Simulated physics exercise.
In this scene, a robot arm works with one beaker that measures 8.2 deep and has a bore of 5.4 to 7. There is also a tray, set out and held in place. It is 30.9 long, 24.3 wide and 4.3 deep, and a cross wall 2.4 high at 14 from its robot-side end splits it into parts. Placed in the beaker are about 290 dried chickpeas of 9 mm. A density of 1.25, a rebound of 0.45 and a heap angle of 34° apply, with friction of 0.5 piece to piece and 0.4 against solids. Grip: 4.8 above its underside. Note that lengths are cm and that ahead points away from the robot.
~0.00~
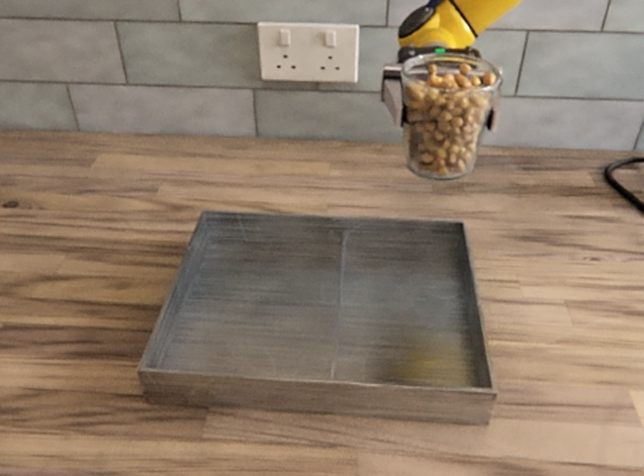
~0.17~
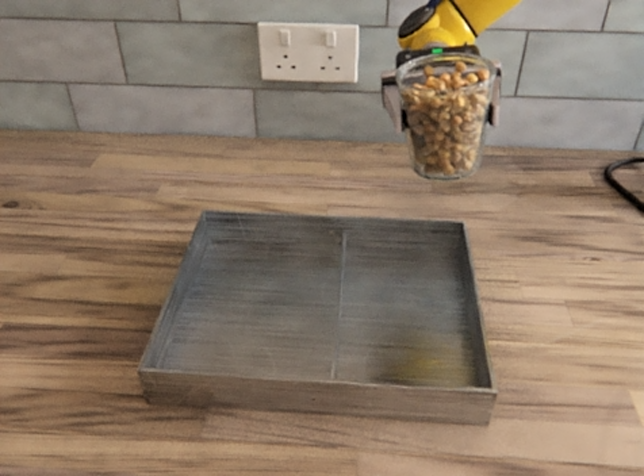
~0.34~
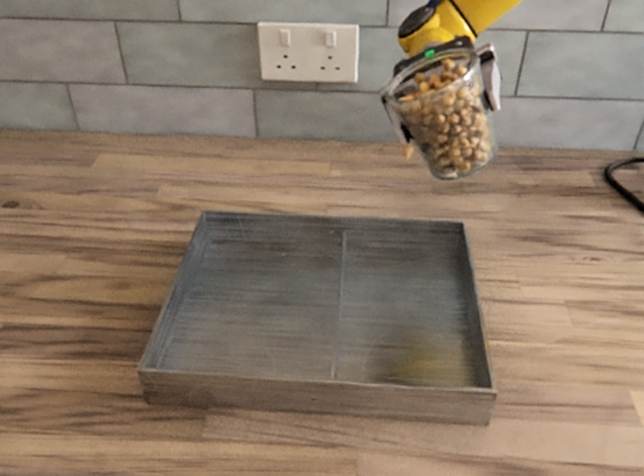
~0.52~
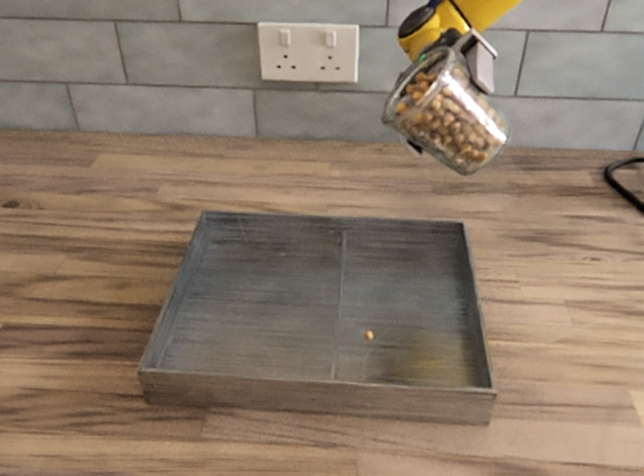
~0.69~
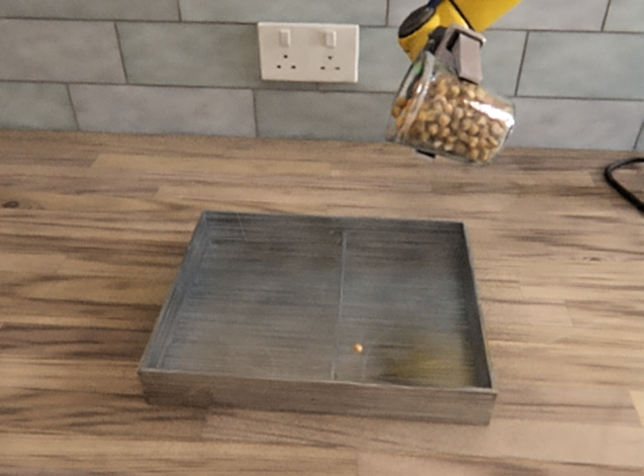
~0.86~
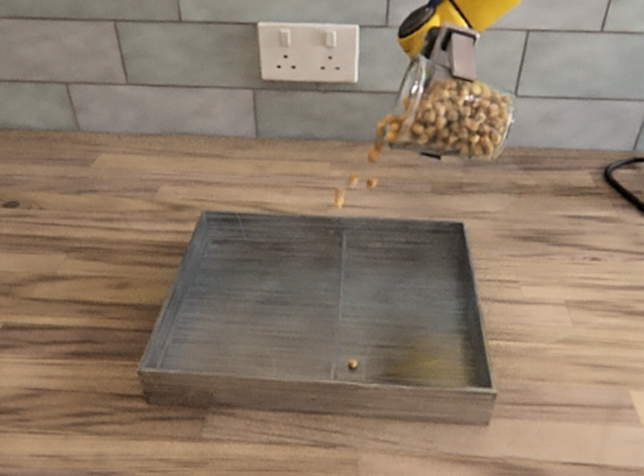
A yellow robot arm tilted a clear beaker of chickpeas to the left above a grey tray; one dropped in and rolled toward the near edge, then several more tumbled from the rim.
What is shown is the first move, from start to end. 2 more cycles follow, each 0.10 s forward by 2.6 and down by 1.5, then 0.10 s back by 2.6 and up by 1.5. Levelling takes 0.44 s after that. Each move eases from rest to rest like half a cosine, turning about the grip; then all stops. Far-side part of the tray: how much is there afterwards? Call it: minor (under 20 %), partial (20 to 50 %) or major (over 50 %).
My call is partial.
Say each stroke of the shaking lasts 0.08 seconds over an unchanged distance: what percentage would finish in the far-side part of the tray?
Estimate: Near 40 per cent.
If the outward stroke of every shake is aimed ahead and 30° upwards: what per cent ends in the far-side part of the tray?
About 60 per cent.
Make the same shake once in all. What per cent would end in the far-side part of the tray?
Estimate for that case: 25 %.
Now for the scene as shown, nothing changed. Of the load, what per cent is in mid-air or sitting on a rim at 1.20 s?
About 6 %.
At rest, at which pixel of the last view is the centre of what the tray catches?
I'd point to somewhere near (281, 307).
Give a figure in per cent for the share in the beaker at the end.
I'd estimate close to 55 percent finishes there.
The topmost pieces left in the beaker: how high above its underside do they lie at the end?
I'd put it at close to 6.5 centimetres.
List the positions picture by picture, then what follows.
Beaker middle at (444, 121), level; upper third of the load around (449, 97), from x 410 to 490, top at y 70; 291 in the beaker, in the first frame.
Beaker middle at (445, 121), tilted 7° forward; upper third of the load around (448, 97), from x 410 to 485, top at y 65, in the second frame.
Beaker middle at (448, 120), tilted 26° forward; upper third of the load around (448, 98), from x 400 to 485, top at y 65; 290 in the beaker, 1 in flight or on a rim, in the third frame.
Beaker middle at (451, 119), tilted 50° forward; upper third of the load around (447, 98), from x 370 to 500, top at y 70; 290 in the beaker, 1 in the robot-side part, in the fourth frame.
Beaker middle at (453, 116), tilted 69° forward; upper third of the load around (449, 100), from x 355 to 505, top at y 75; 290 in the beaker, 1 in the robot-side part, in the fifth frame.
Beaker middle at (453, 115), tilted 76° forward; upper third of the load around (456, 102), from x 340 to 505, top at y 80; 280 in the beaker, 1 in the robot-side part, 10 in flight or on a rim, in the sixth frame.
After 1.20 s, tilted 76° forward, highest piece 25 above the table; 208 in the beaker, 50 in the far-side part, 15 in the robot-side part, 18 in flight or on a rim.
After 1.53 s, tilted 24° forward, highest piece 26 above the table; 158 in the beaker, 101 in the far-side part, 31 in the robot-side part, 1 in flight or on a rim.
After 1.90 s, level, highest piece 26 above the table; 158 in the beaker, 102 in the far-side part, 31 in the robot-side part.
After 2.95 s, level, highest piece 26 above the table; 158 in the beaker, 102 in the far-side part, 31 in the robot-side part.
At rest, 158 in the beaker, 102 in the far-side part, 31 in the robot-side part. That is 35 % in the far-side part of the tray.
